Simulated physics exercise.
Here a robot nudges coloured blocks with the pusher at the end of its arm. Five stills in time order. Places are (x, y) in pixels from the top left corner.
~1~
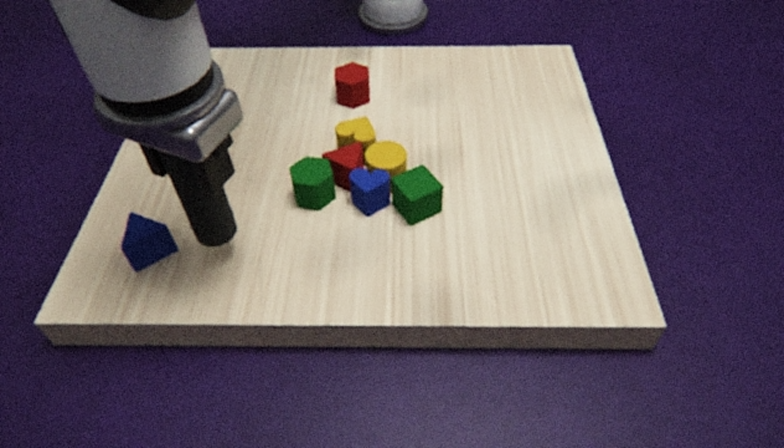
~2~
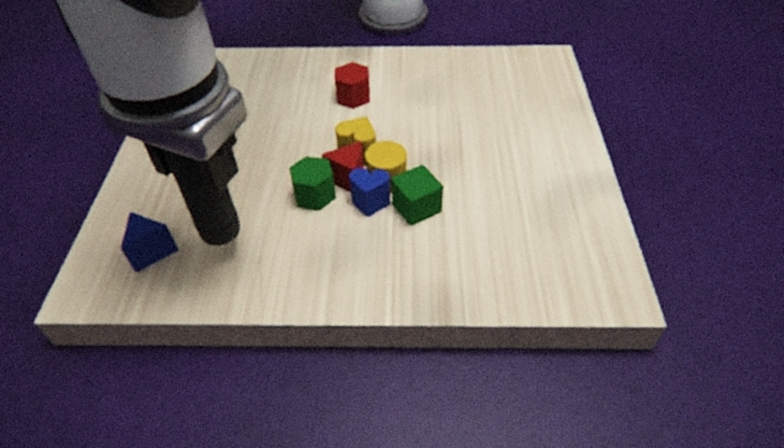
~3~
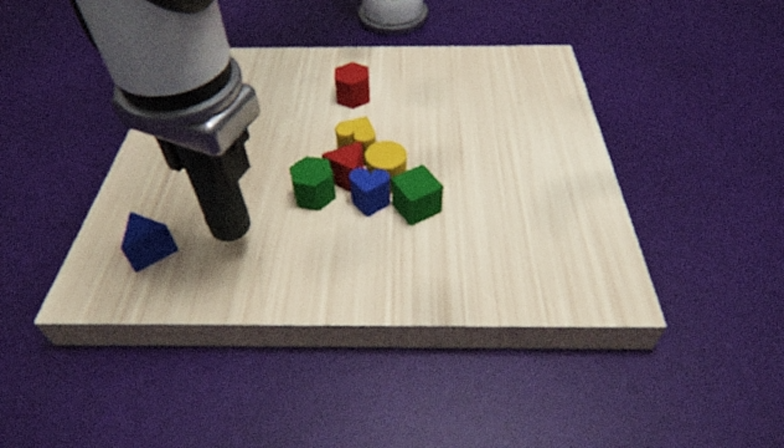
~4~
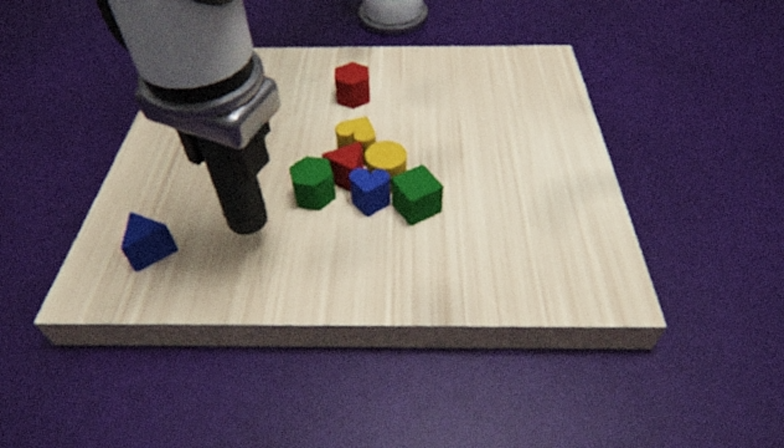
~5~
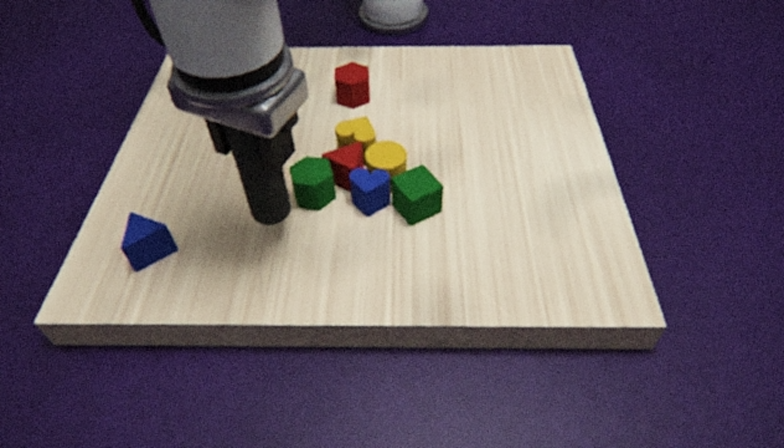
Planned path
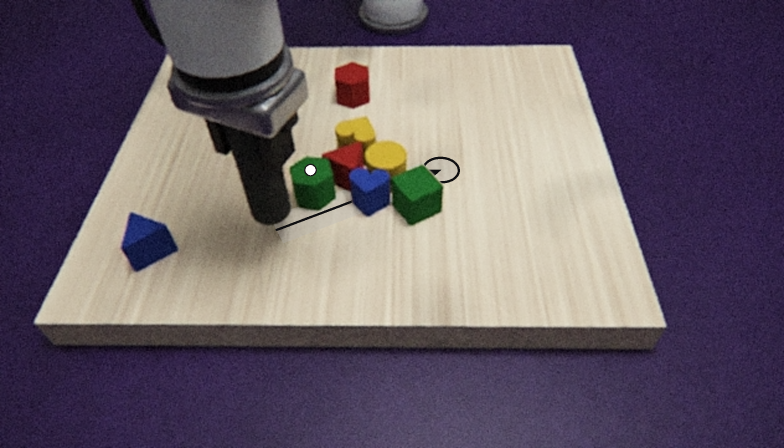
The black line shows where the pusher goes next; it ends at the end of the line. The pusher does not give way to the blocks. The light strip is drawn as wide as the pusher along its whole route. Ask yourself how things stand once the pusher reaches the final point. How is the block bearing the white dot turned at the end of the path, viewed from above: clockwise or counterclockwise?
Counterclockwise rotation.
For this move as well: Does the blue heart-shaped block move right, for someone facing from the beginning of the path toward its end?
Final answer: Yes.
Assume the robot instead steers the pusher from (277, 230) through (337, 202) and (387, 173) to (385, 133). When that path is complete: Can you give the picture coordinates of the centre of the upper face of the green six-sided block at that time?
Roughly at (326, 149).
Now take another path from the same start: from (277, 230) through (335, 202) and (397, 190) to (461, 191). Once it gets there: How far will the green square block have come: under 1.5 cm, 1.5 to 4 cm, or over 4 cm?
Once the path is done, the green square block lies more than 4 cm from its present place.
The drawn path runs in a line from (277, 230) to (441, 170); the dot is on the green six-sided block.
The first path, step by step. One third of the way, pusher (333, 189); green six-sided block (320, 157), turned 20° anticlockwise; red triangle (352, 146), turned 35° clockwise.
Two thirds of the way, pusher (388, 169); green six-sided block (322, 156), turned 30° anticlockwise; red triangle (355, 144), turned 35° clockwise; blue heart-shaped block (420, 173), turned 85° clockwise; yellow circle (415, 143).
At the end, pusher (442, 151); green six-sided block (322, 156), turned 30° anticlockwise; red triangle (355, 144), turned 35° clockwise; blue heart-shaped block (454, 169), turned 170° clockwise; yellow circle (450, 120).
